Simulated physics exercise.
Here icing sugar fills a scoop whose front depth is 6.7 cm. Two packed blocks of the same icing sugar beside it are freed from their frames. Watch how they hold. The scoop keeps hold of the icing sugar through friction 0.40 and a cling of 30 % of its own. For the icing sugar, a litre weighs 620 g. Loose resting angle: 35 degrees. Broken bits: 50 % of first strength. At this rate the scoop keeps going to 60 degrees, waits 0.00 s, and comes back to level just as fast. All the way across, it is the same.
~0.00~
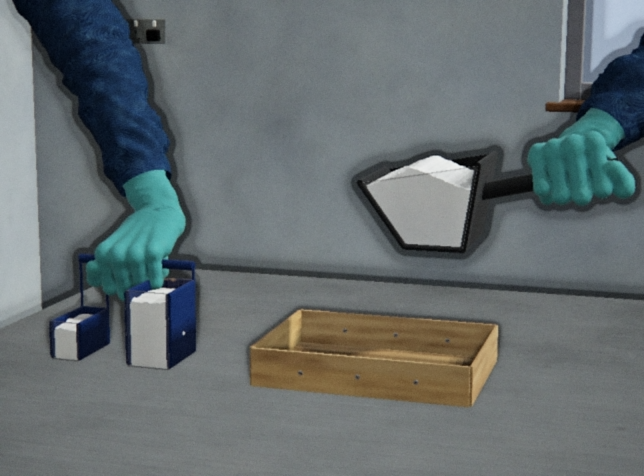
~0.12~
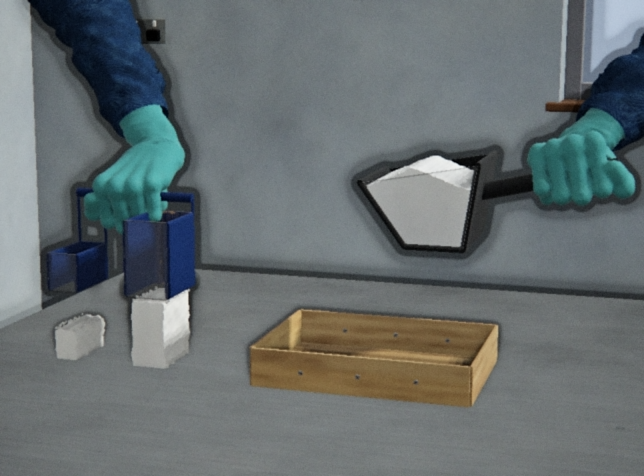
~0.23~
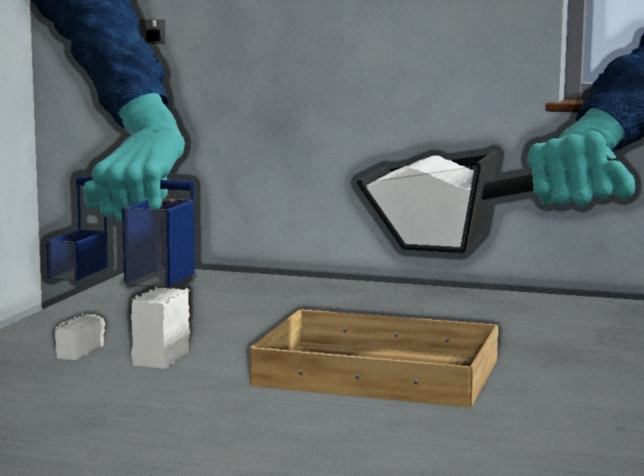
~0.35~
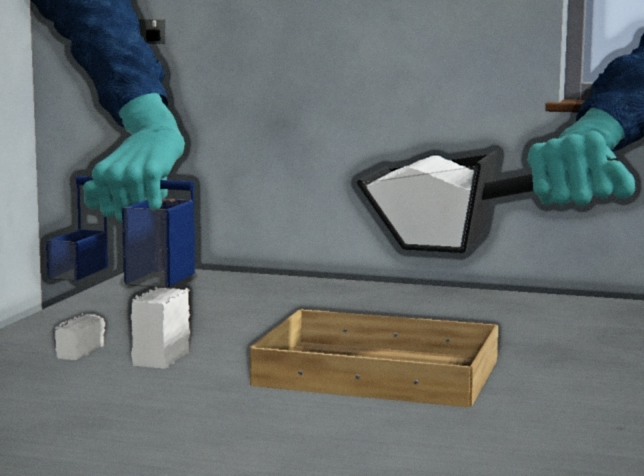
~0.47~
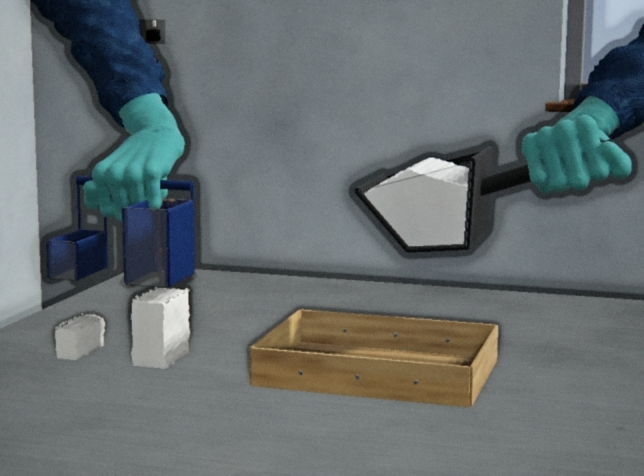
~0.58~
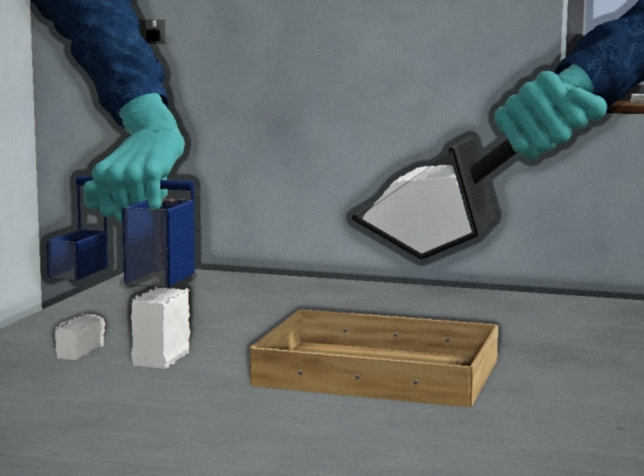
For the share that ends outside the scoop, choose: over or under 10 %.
Expect under.
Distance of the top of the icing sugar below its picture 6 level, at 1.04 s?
The difference comes to roughly 0.0 cm.
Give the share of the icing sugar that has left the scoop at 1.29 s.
Roughly 0 percent.
After 0.79 s, the scoop is at 58 degrees and 0 % has left it.
After 1.04 s, the scoop is at 39 degrees and 0 % has left it.
After 1.29 s, the scoop is at 1 degrees and 0 % has left it.
After 1.54 s, the scoop is at 0 degrees and 0 % has left it.
After 1.65 s, the scoop is at 0 degrees and 0 % has left it.
